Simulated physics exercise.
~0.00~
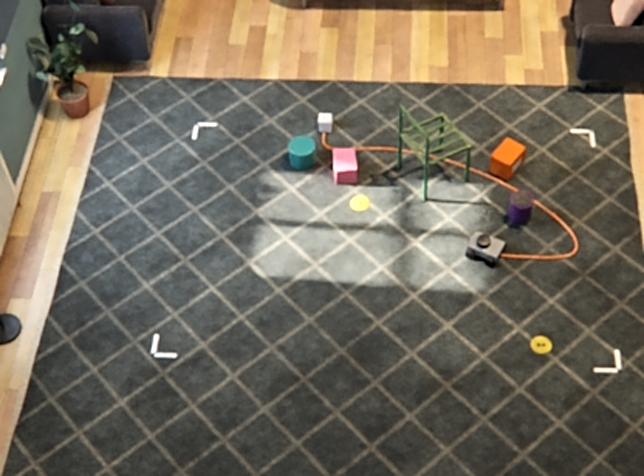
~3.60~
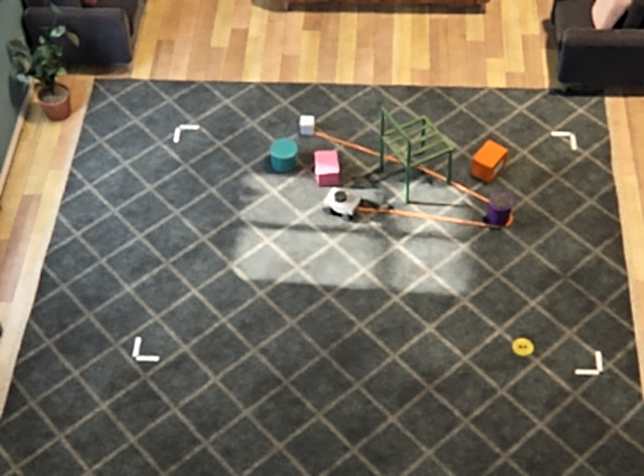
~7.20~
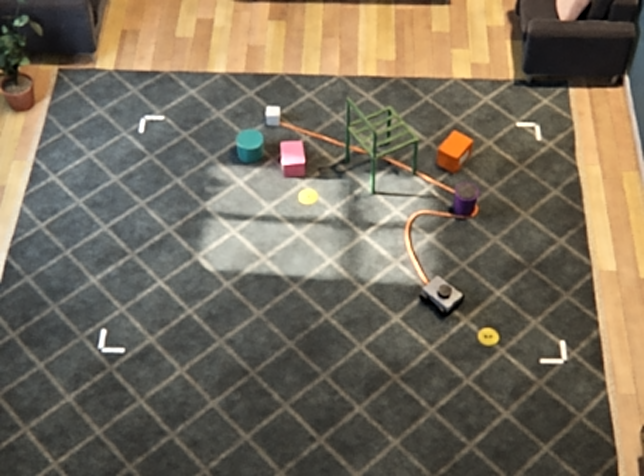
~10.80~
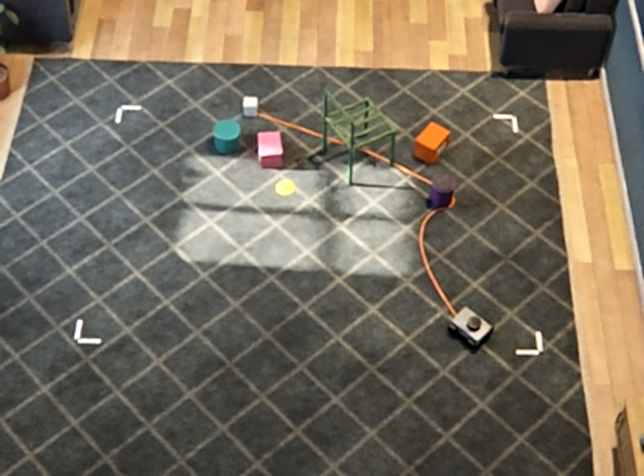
A small cart trailing an orange cord rolls left, then right and down, and stops.
